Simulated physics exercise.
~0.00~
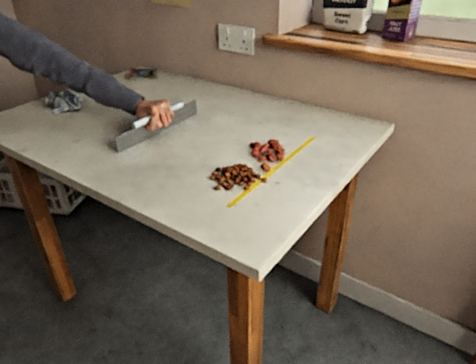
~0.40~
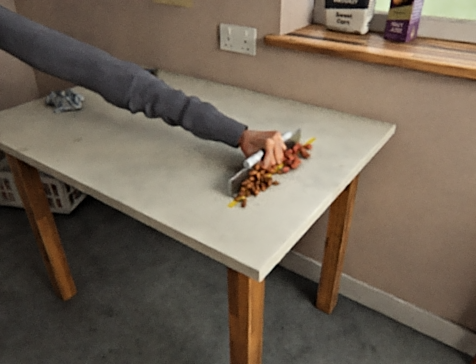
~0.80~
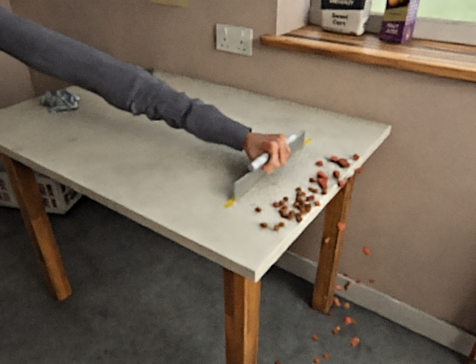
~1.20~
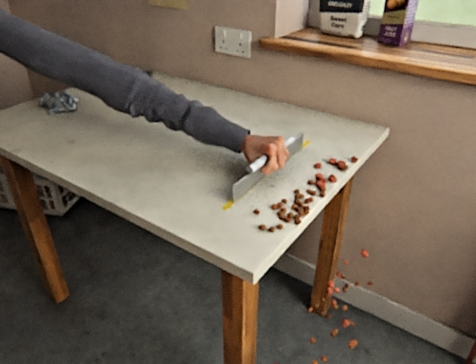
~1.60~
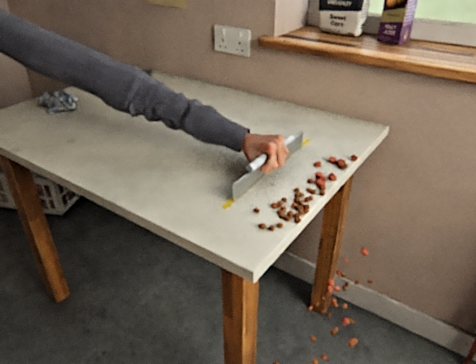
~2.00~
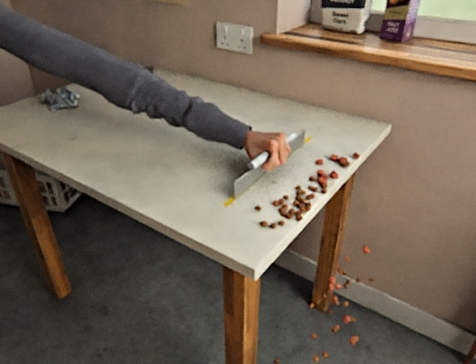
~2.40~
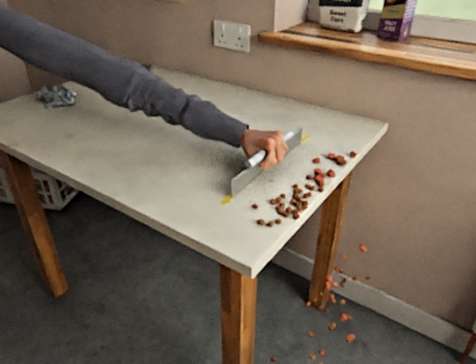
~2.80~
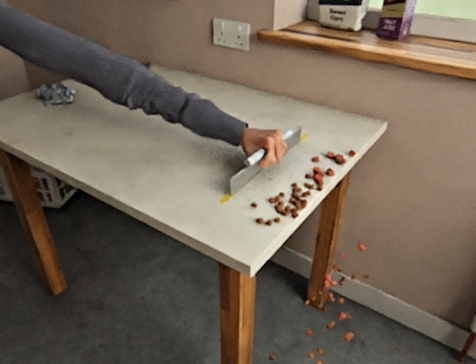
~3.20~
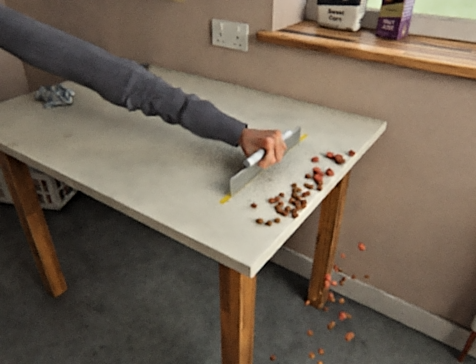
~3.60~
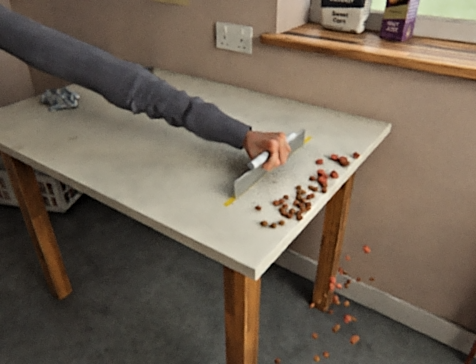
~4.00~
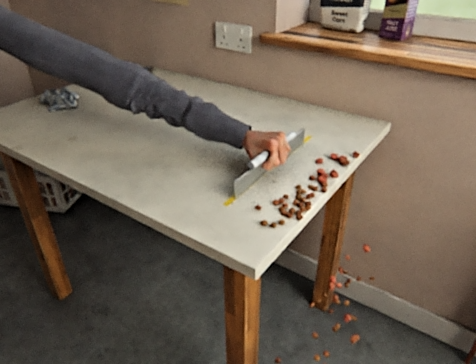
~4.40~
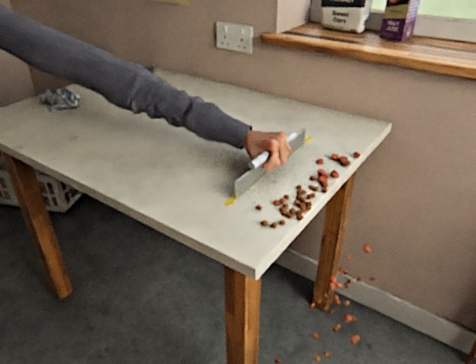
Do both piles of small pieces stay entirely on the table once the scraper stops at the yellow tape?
No, some pieces from both the brown and the reddish pile tumble over the right end of the table, while the rest stay scattered on top.
